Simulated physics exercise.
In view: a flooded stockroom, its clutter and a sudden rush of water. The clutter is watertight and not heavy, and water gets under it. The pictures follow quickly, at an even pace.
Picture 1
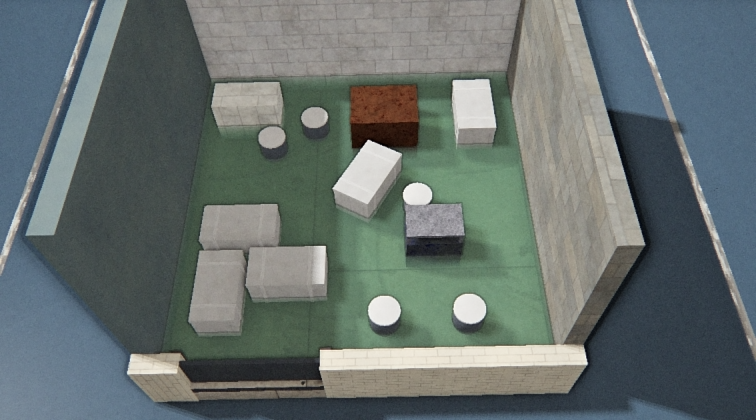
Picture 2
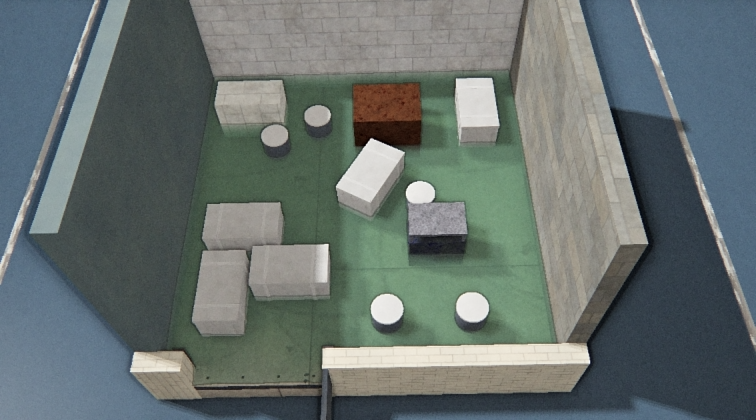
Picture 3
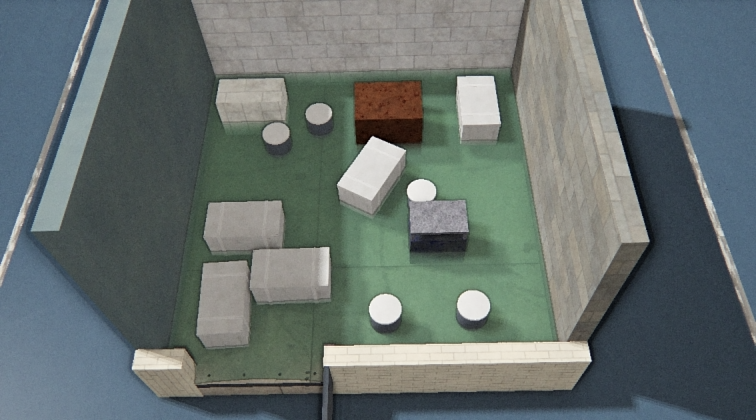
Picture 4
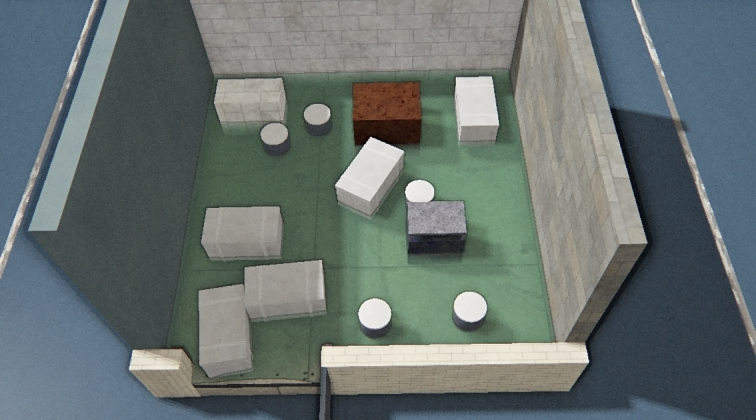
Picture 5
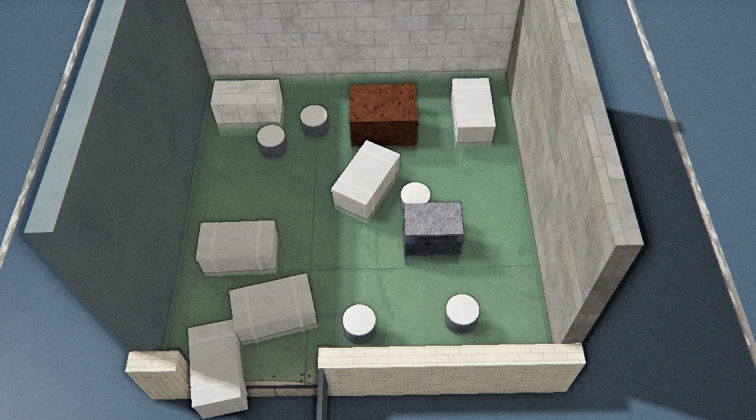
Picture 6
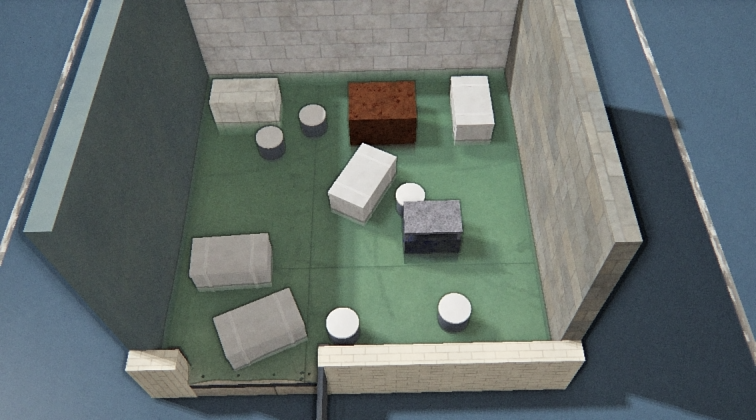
Floodwater carries loose clutter across a green-floored, roofless stockroom with pale brick and dark walls, seen from high above the front opening. Grey trunks sit at left, pale, rust-brown and dark grey blocks stand at the back and centre, and round pails are scattered about. The front gate opens, the lower-left trunk slides out through the gap, and nearby trunks and front pails drift after it, while the view shifts slightly.
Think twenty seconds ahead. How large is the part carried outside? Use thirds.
Share: Two thirds or above.
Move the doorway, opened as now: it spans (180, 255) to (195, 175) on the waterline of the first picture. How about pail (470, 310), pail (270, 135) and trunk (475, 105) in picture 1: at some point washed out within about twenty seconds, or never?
In turn: No, gone, inside.
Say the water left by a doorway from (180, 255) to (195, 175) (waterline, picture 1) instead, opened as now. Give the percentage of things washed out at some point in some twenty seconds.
Close to 80 %.
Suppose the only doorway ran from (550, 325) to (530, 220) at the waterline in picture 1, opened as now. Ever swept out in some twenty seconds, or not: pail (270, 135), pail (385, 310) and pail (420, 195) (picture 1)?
In turn: Kept in, washed out, washed out.
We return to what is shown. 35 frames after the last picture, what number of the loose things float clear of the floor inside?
I count 1.
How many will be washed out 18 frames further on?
6 of them.
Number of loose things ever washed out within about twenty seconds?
That makes 9.
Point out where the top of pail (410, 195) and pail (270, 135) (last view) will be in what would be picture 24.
Near (314, 326) and (224, 226).
A moment on, 3 of 10 are out; 7 afloat.
Next, 6 of 10 are out; 4 afloat.
Later, 9 of 10 are out; 1 afloat.
In the end, 9 of 10 are out; 0 afloat.
